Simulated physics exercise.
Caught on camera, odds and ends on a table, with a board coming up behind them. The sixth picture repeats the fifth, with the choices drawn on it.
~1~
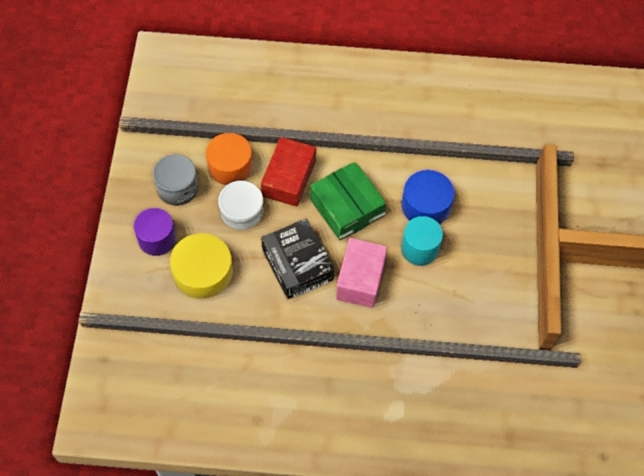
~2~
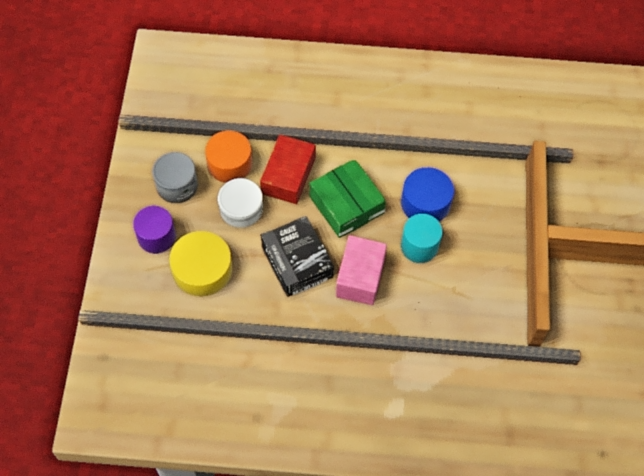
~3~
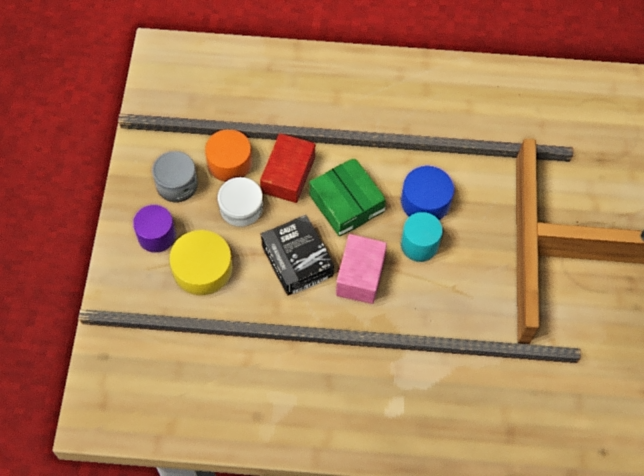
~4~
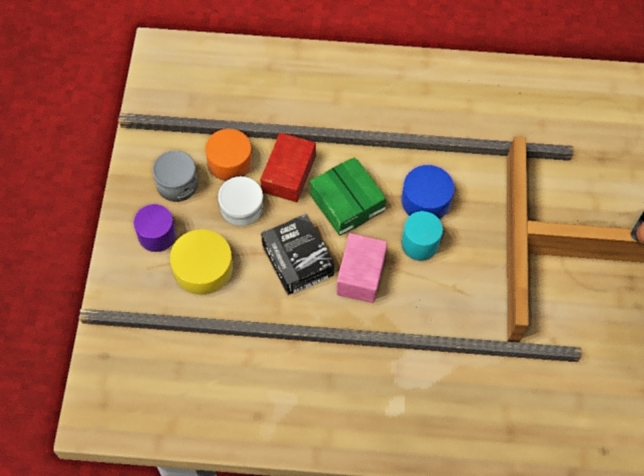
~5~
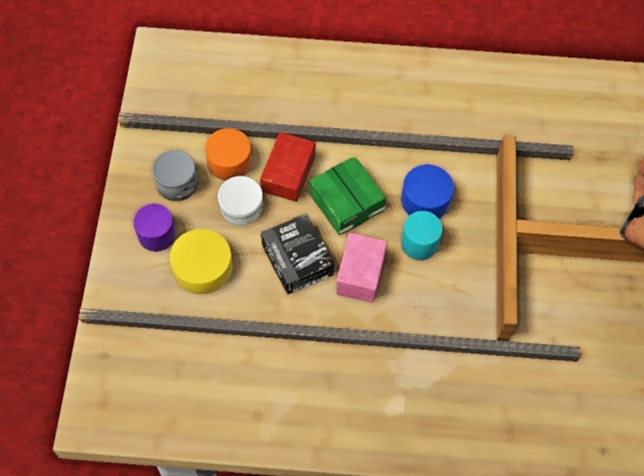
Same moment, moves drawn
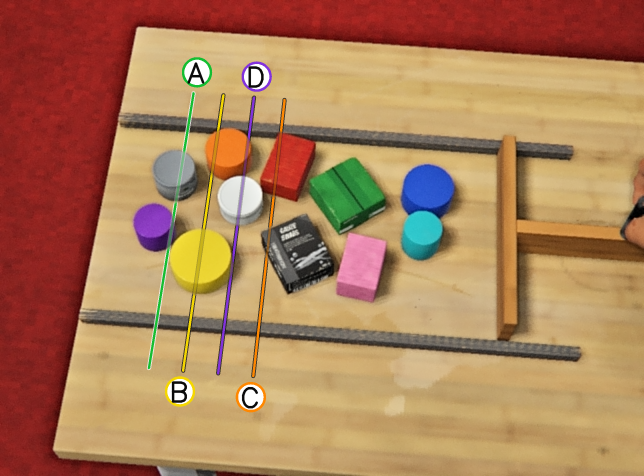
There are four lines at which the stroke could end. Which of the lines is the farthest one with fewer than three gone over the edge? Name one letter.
D is the last line within the limit.
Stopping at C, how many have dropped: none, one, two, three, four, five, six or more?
In all, none.
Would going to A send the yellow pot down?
Yes.
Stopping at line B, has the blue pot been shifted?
Yes.
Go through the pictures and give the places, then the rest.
The first picture shows grey jar (176, 180); green box (348, 201); blue pot (428, 199).
The second picture shows board (542, 231); turquoise tin (422, 239).
The third picture shows board (532, 228); purple pot (155, 229).
The fourth picture shows board (521, 226); red block (288, 168).
The fifth picture shows board (510, 225); yellow pot (202, 262); pink block (361, 268); grey jar (175, 176).
On the marked copy, A at (173, 221); B at (205, 224); C at (270, 229); D at (237, 226).
Following D. Soon after the start, board (413, 218); red block (282, 165); pink block (356, 271).
Later, board (314, 210); purple pot (145, 223); yellow pot (168, 262).
In the end, board (241, 205); purple pot over the edge; yellow pot (96, 260); one fallen.
As for the rest, A drops five; B drops four; C is within the limit but short.
